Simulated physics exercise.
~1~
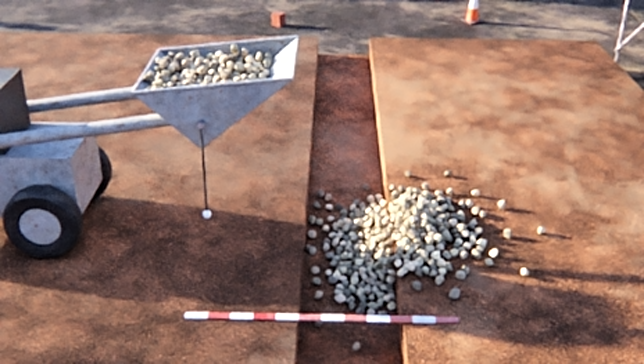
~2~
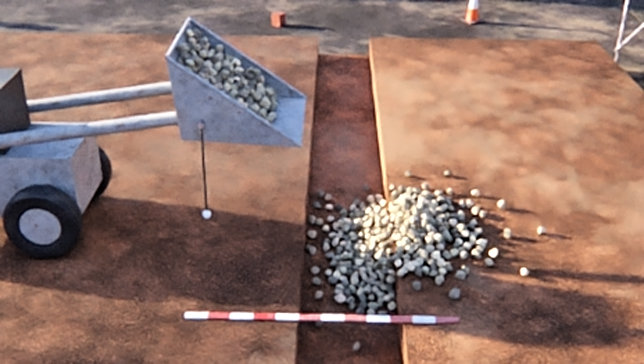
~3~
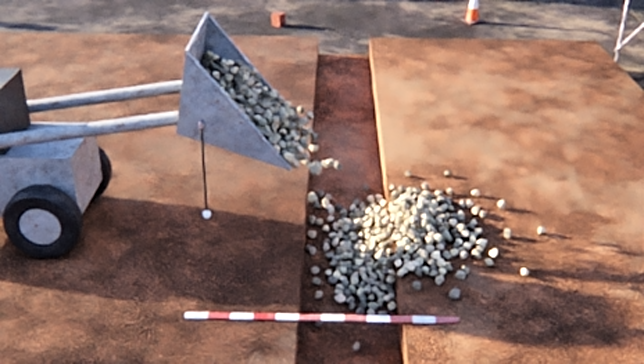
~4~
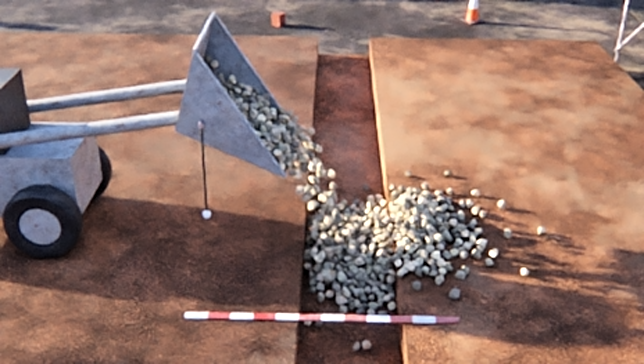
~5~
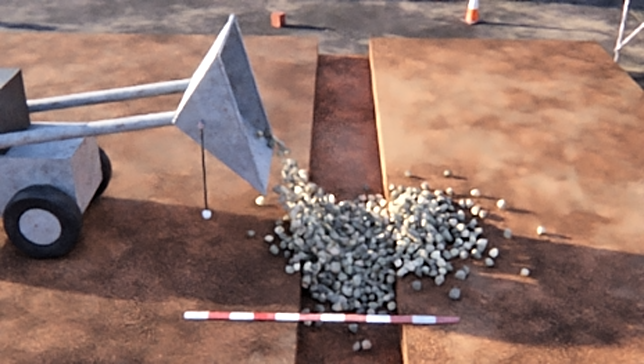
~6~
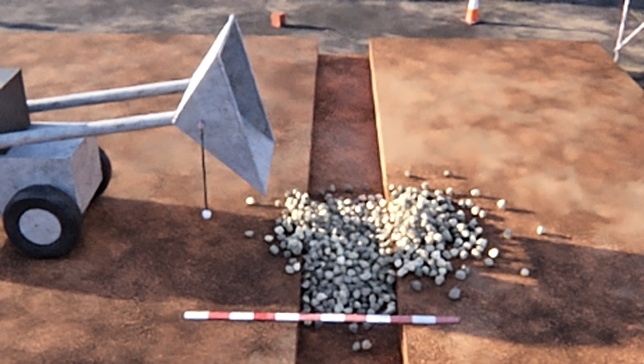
A metal skip tips forward and pours its grey stones into the trench, emptying completely.
